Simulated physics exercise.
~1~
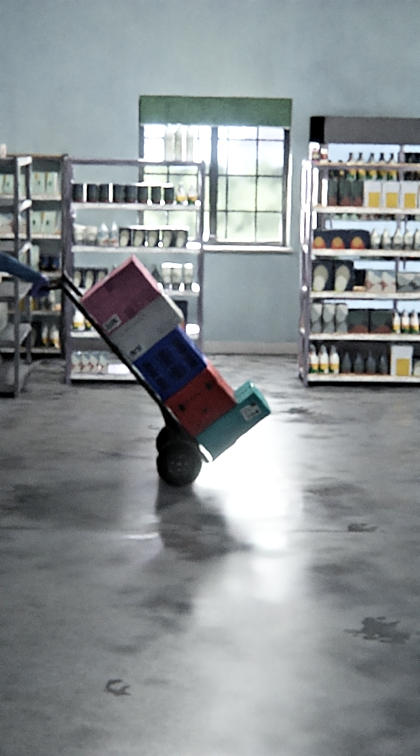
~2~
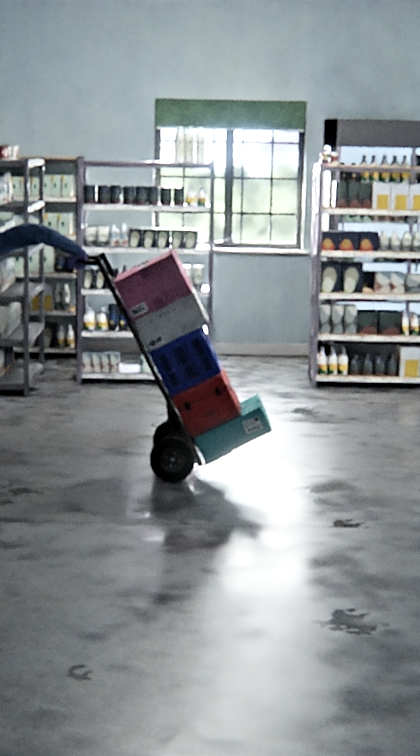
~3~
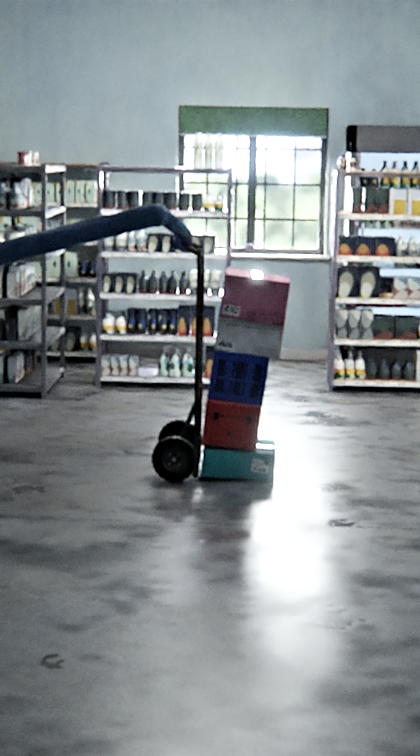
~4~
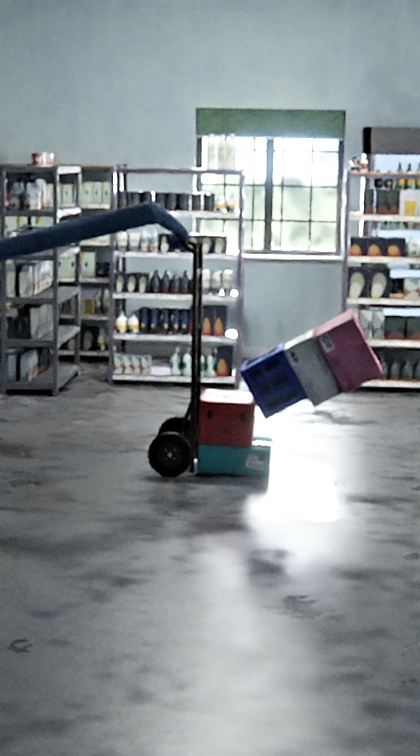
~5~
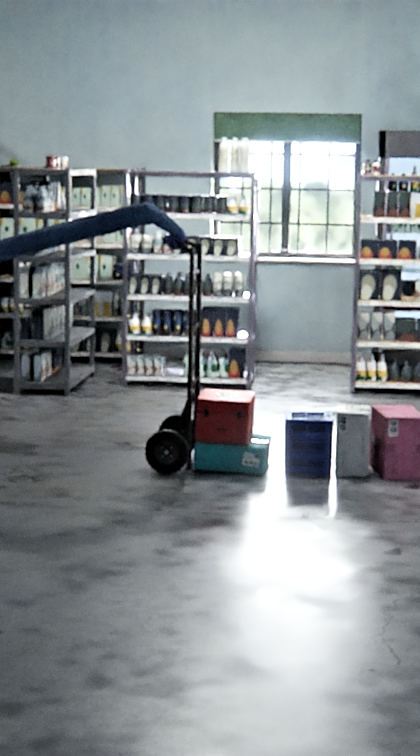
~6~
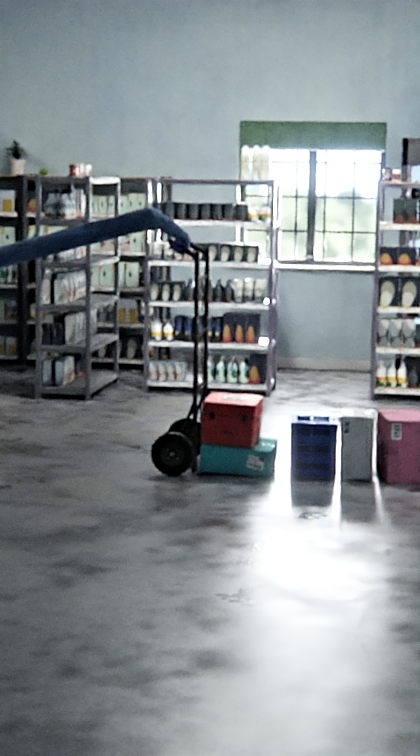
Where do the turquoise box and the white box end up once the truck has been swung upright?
The turquoise box stays in its place at the bottom of the truck, while the white box falls off and ends up on the floor to the right, between the blue crate and the pink box.
